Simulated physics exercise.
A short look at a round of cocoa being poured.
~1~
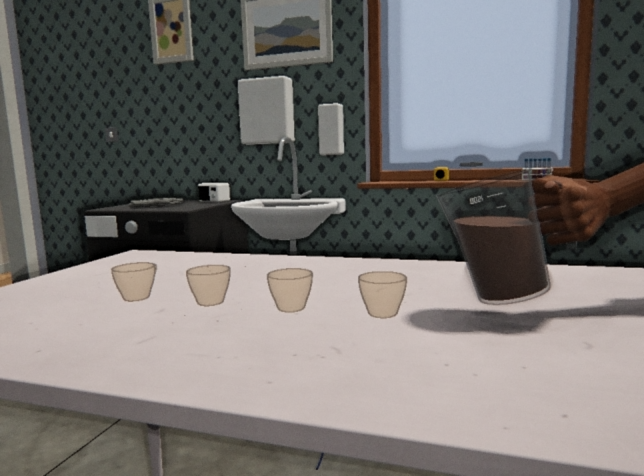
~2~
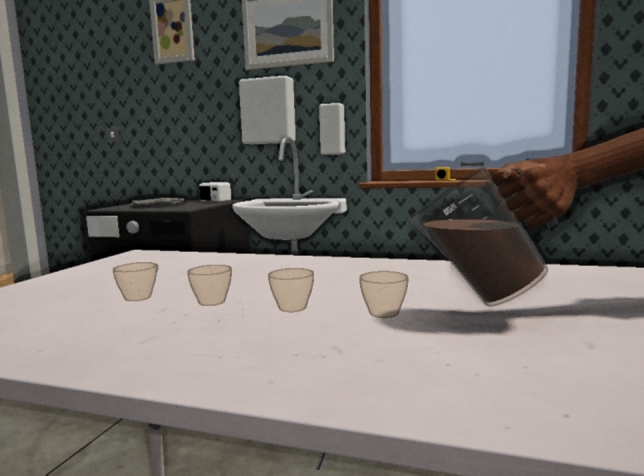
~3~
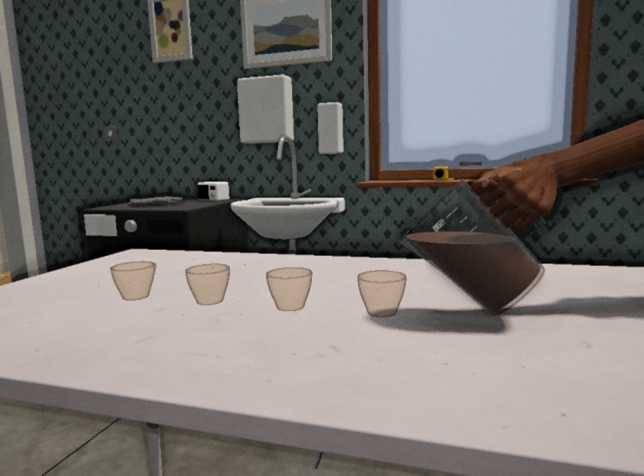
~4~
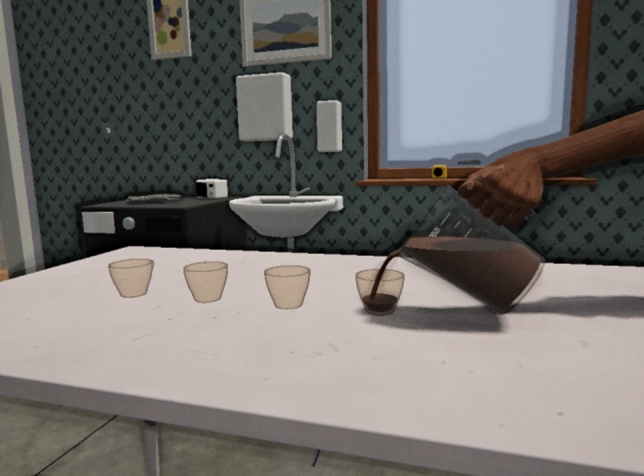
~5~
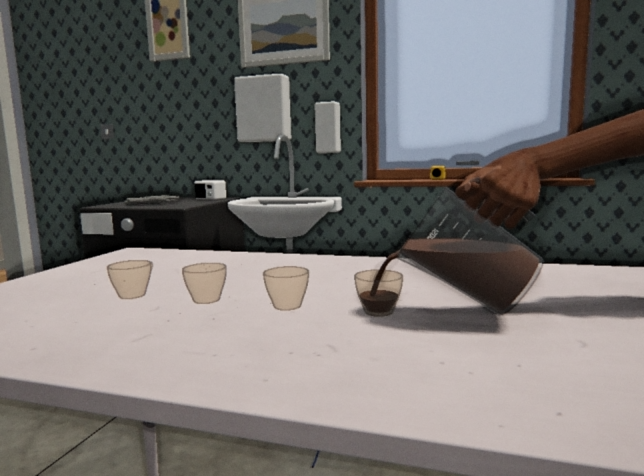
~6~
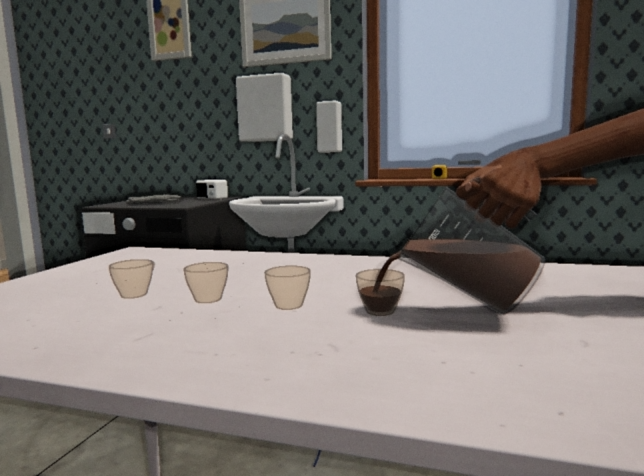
A brown hand at the right tilts a clear glass jug of dark brown cocoa leftward and lowers it slightly, then a thin stream runs into the nearest cup, which partly fills. Four small cream cups stand in a row across a pale table. The near-still view faces a room with green patterned wallpaper, a white sink and a wood-framed window.
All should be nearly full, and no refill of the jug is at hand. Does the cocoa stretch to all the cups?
It goes round.
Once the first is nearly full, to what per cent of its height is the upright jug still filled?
About 55 per cent.
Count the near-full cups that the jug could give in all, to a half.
It makes near 6.0.
Shortly, the first is about three quarters full.
Then, the first is done and the jug has about three quarters of its load.
At the finish, all four are full and about a third of the cocoa is over.
